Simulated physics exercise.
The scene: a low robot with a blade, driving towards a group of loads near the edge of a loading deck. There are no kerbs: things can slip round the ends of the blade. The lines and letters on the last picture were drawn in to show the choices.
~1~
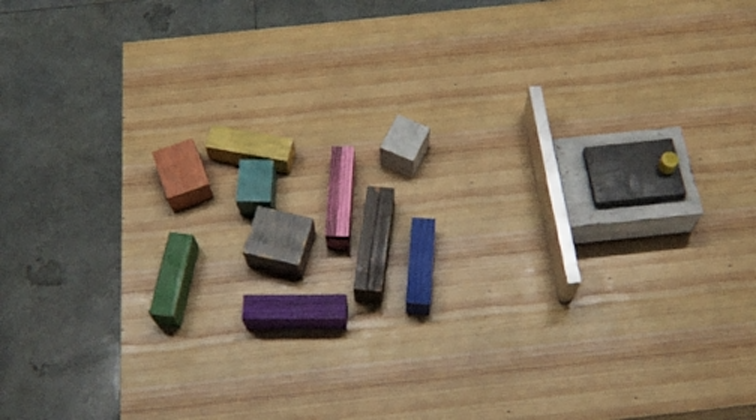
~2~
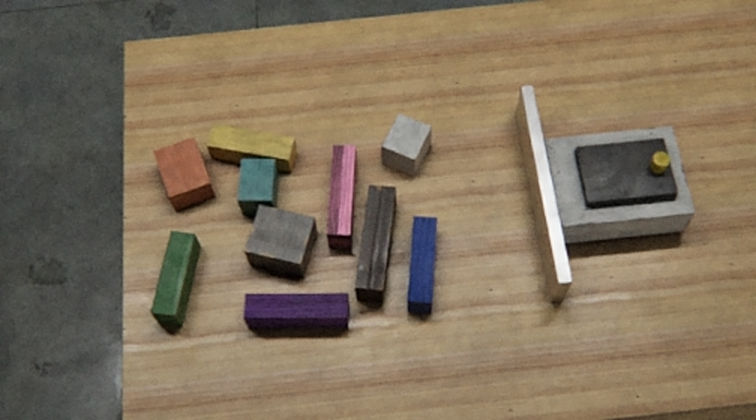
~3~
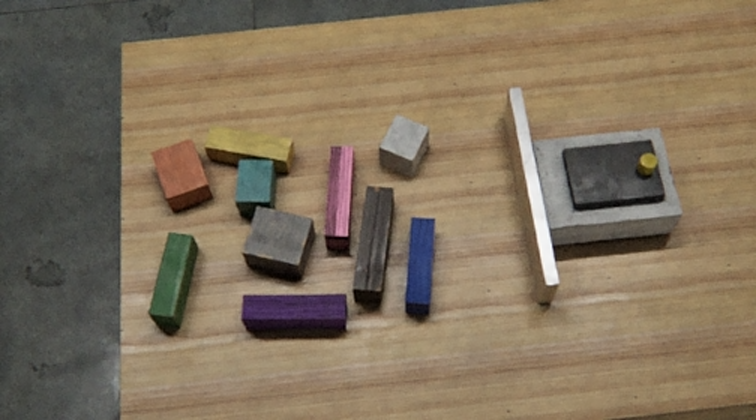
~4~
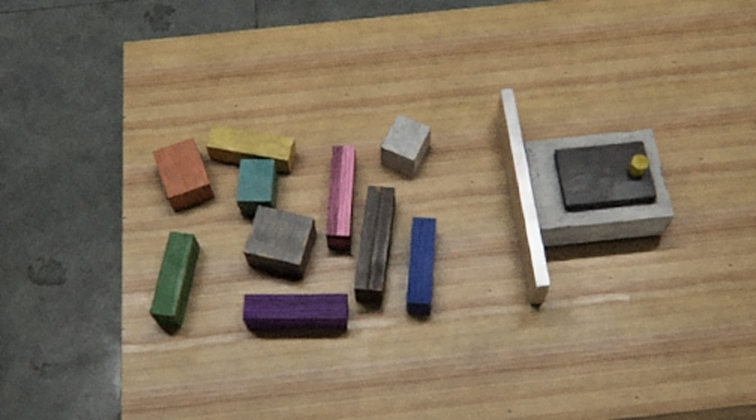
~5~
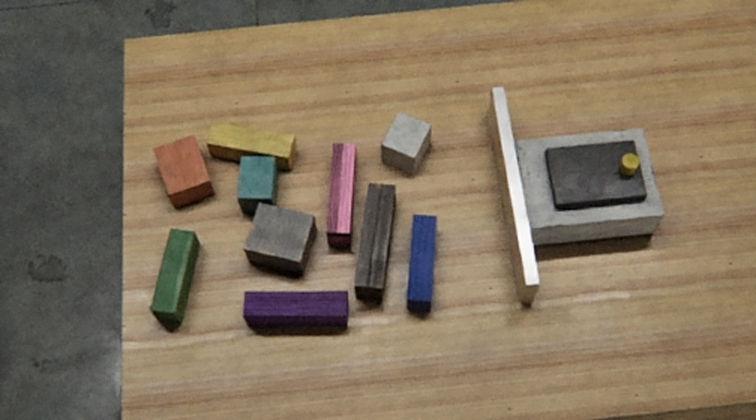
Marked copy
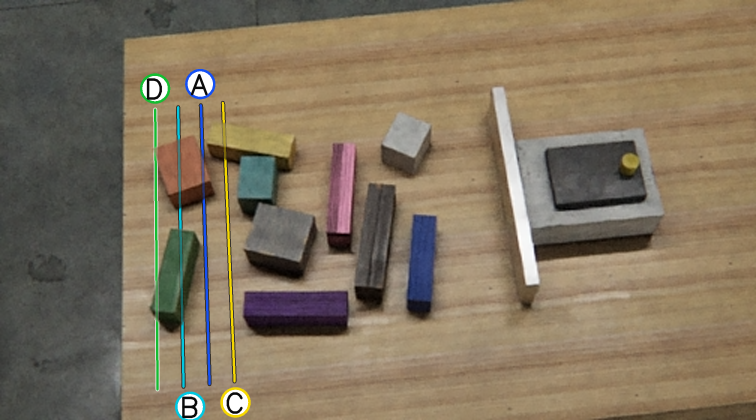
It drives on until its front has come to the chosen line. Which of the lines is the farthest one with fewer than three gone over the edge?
As far as mark C.
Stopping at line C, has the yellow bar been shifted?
By then, yes.
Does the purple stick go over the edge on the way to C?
No.
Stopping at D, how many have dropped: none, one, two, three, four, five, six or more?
In all, six or more.
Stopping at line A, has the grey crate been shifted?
By then, yes.
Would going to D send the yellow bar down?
No.
On the copy, A at (205, 236); B at (181, 238); C at (228, 233); D at (156, 240).
On C. First, robot (485, 184); blue stick (399, 266); white crate (377, 155).
Then, robot (381, 195); green bar (158, 280); orange crate (174, 170).
Finally, robot (301, 203); green bar over the edge; orange crate (125, 158); one fallen.
By contrast, A drops four; B drops six; D drops seven.
